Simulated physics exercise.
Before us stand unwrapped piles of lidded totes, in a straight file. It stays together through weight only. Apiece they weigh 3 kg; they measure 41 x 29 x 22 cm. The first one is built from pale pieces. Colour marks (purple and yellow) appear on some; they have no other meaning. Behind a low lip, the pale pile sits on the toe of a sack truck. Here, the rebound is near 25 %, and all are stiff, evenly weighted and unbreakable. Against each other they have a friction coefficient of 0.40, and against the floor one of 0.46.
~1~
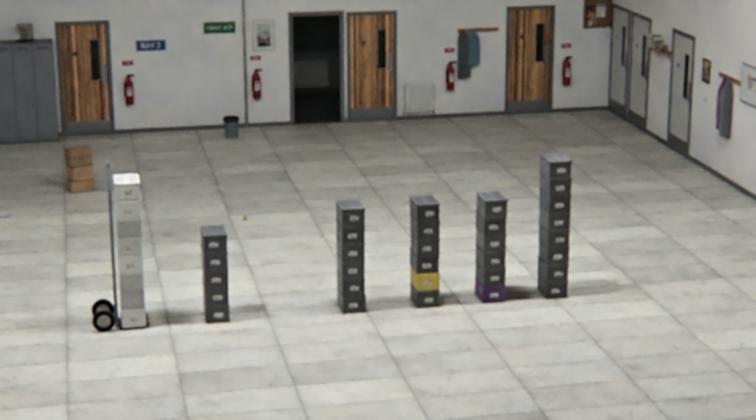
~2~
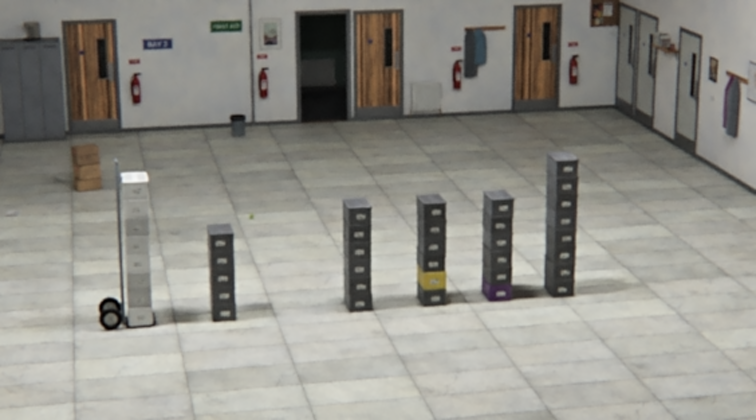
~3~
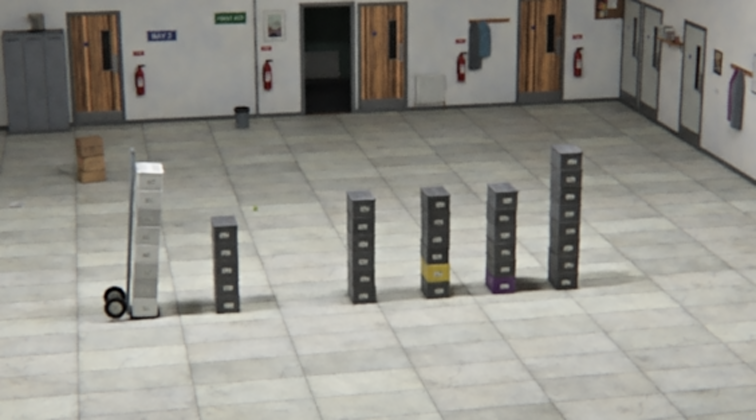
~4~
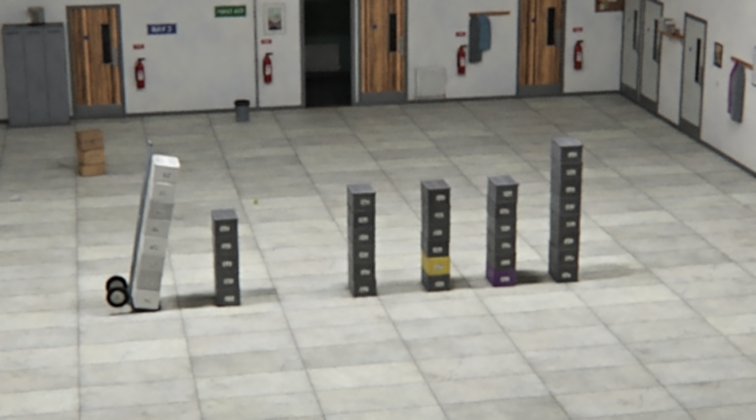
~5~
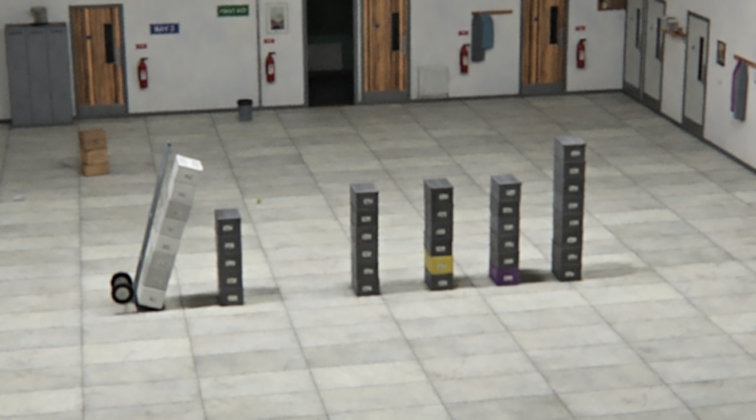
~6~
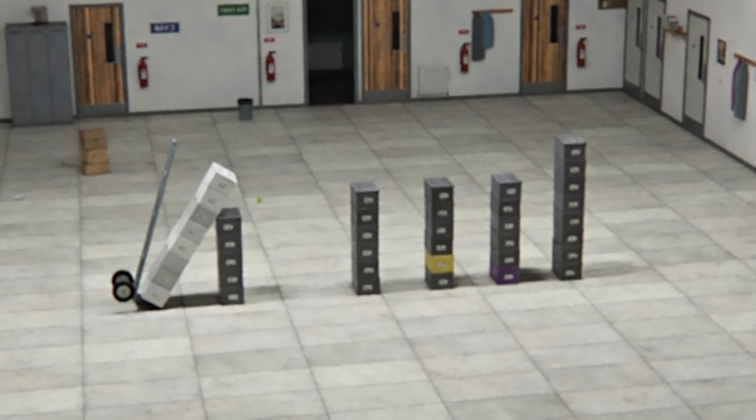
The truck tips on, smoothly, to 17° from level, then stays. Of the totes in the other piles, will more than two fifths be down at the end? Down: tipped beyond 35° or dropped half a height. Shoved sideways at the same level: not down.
No.
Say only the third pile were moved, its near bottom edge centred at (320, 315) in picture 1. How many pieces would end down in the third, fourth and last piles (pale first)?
Per pile - third: 0, fourth: 0, last: 0.
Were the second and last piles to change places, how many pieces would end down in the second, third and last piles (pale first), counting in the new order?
Second 7, third 5, last 4.
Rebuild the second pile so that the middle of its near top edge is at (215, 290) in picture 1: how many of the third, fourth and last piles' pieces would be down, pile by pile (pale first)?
Down by pile: Third 0, fourth 0, last 0.
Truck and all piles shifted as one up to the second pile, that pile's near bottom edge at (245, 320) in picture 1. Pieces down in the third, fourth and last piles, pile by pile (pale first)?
In that case third pile 0, fourth pile 0, last pile 0.
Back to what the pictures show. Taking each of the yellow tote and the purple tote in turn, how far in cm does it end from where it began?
Approx. distance from start in cm - yellow 0, purple 0.
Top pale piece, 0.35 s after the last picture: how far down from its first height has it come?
The top piece is some 70 centimetres lower than at the start.
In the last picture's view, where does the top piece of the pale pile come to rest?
Resting point in the last picture: Around (351, 286).
Then, 0.35 s on from the sixth picture, 8 of the pale pile down; none of the 31 other totes down, 5 disturbed.
Then, 0.83 s on from the sixth picture, 8 of the pale pile down; 5 of the 31 other totes down.
Finally, 8 of the pale pile down; 5 of the 31 other totes down; purple tote unmoved; yellow tote unmoved. That is 16 per cent. Seen by the last camera, middles, purple tote near (504, 271), yellow tote near (439, 259).
